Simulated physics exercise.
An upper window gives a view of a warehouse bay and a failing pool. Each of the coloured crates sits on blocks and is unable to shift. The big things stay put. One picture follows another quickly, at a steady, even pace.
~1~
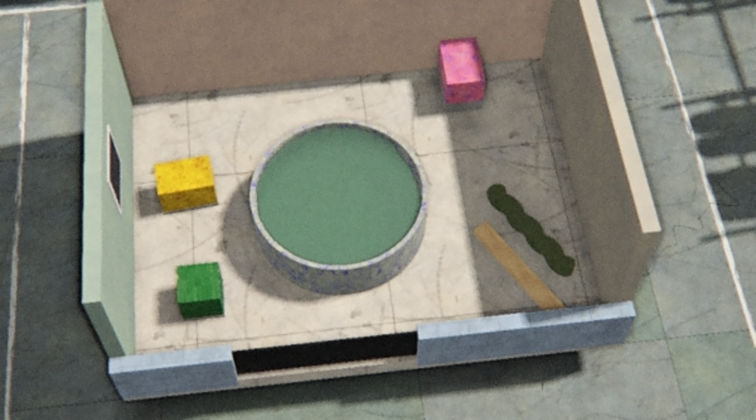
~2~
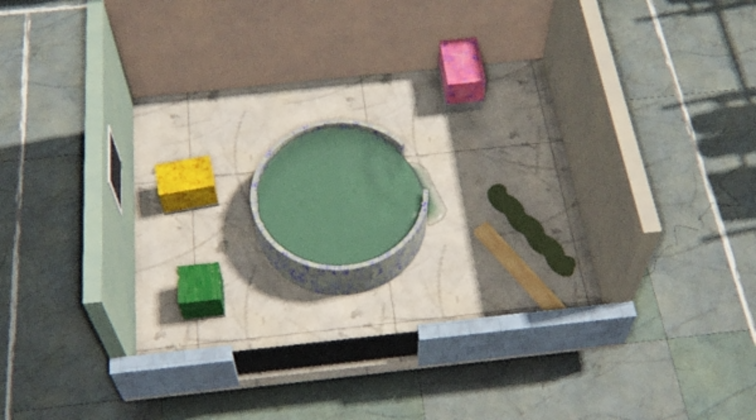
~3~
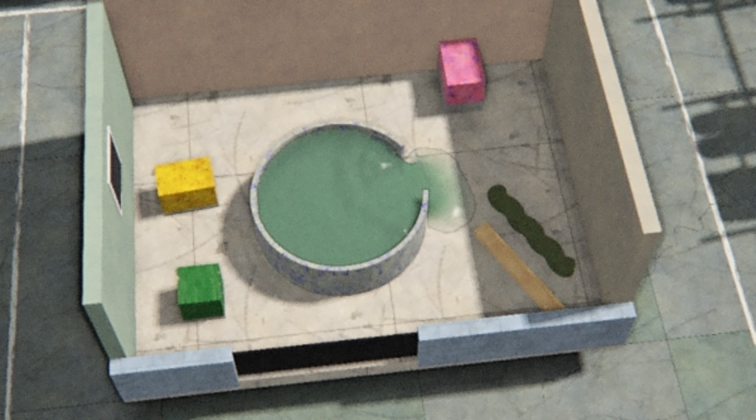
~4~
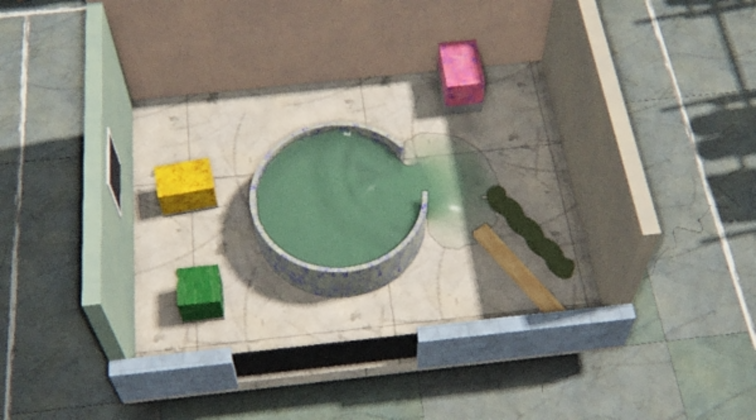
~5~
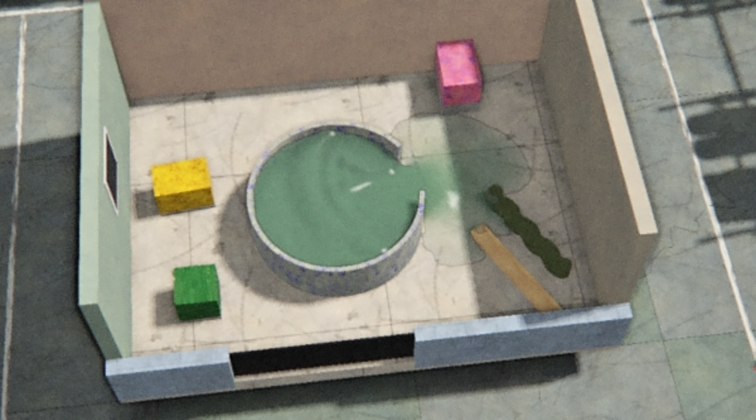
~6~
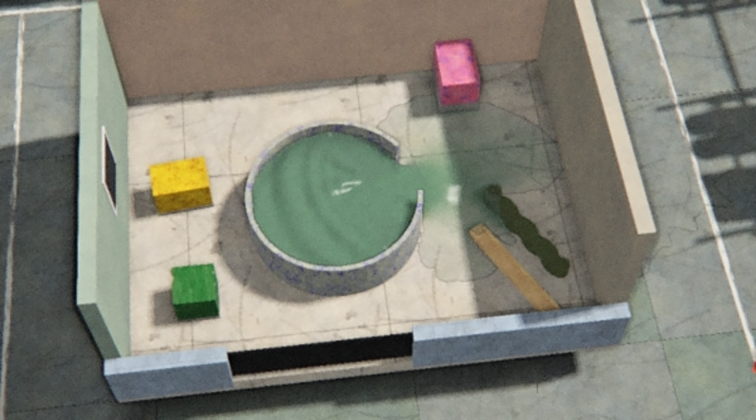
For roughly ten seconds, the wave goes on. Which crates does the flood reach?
At the end, the yellow crate is not protected by its plinth. The pink crate is not protected by its plinth. The green crate is not protected by its plinth.
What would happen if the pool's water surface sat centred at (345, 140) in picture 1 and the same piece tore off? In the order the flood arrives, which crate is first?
Answer: The one in pink.
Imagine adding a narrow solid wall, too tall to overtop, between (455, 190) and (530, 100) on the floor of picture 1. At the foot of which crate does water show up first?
I'd go with the crate marked pink.
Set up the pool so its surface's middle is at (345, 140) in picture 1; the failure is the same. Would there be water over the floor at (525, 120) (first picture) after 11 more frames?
At that spot: Inundated.
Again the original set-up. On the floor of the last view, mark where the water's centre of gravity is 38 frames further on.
About (419, 204) in the last view.
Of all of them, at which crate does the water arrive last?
Last comes the one in green.
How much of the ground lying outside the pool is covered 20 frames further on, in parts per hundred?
That works out to some 50 in a hundred.
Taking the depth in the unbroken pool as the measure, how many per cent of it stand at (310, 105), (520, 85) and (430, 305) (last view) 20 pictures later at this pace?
About 2, 40 and 2 percent, in that order.
A moment on, water covers 30 % of the floor; the yellow crate not reached, the pink crate water round its plinth, the green crate not reached.
Next, water covers 40 % of the floor; the yellow crate not reached, the pink crate water round its plinth, the green crate not reached.
Then, water covers 50 % of the floor; the yellow crate not reached, the pink crate water round its plinth, the green crate not reached.
Later, water covers 80 % of the floor; the yellow crate water round its plinth, the pink crate water round its plinth, the green crate water round its plinth.
In the end, water covers 100 % of the floor; the yellow crate was topped, the pink crate was topped, the green crate was topped.
